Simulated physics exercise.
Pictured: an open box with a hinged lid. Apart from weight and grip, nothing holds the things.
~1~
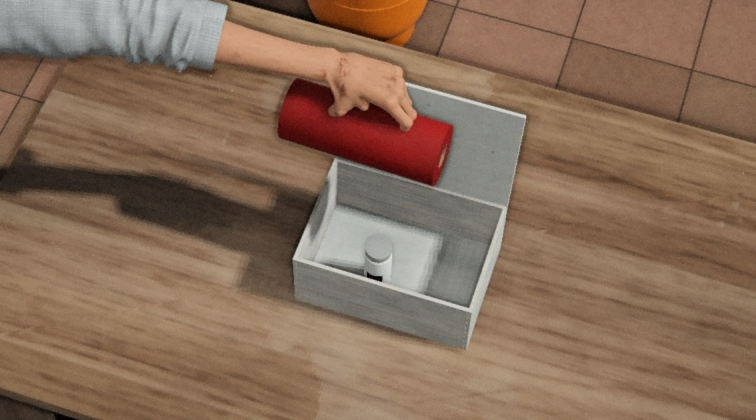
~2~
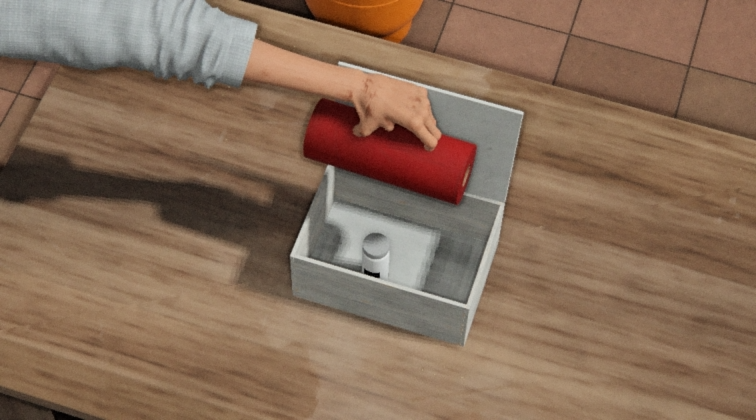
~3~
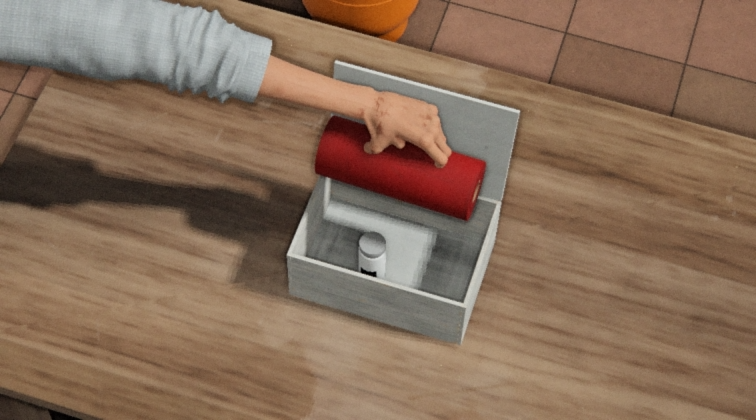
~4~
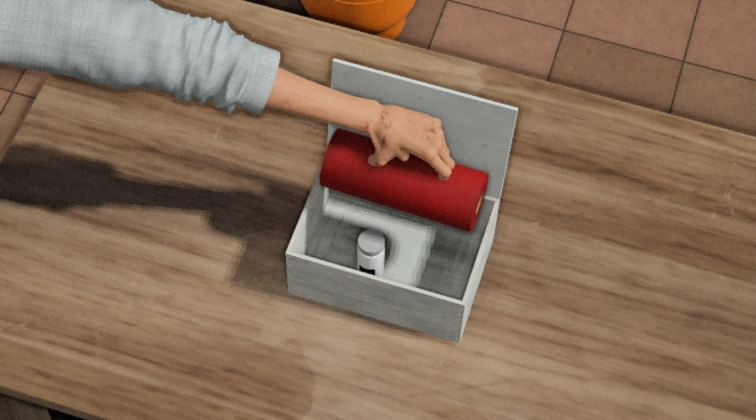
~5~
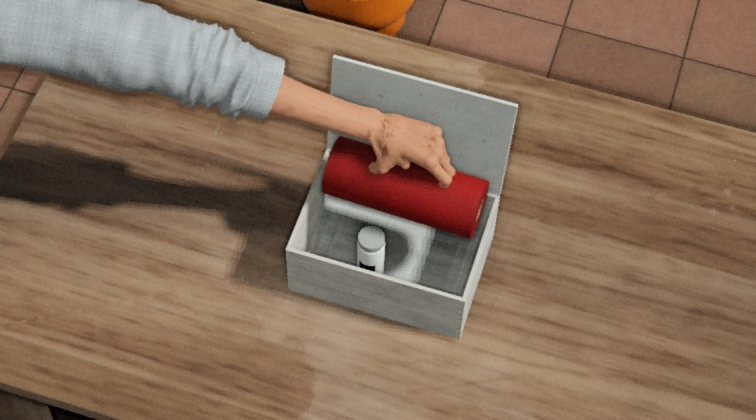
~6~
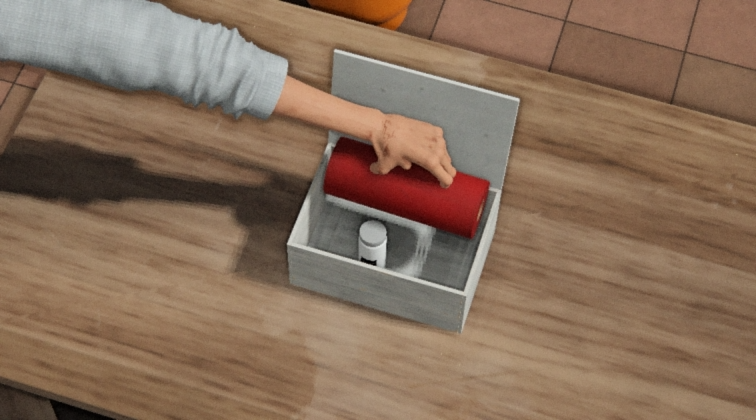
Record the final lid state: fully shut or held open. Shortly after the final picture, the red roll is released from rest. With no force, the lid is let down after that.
Closed.
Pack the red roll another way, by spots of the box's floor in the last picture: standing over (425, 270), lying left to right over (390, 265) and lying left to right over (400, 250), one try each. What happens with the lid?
So, one: It remains raised; two: It drops fully; three: It drops fully.
Then, 0.50 s after the last picture, red roll rolled about its own width near (404, 218).
Then, 1.60 s after the last picture, lid 58° above the rim; red roll rolled about its own width near (403, 219).
Then, 2.00 s after the last picture, lid 19° above the rim; red roll rolled about its own width near (403, 219).
At rest, lid shut; moved from the start, red roll; white shaker in place. Seen from the same camera at the end, red roll near (403, 219).
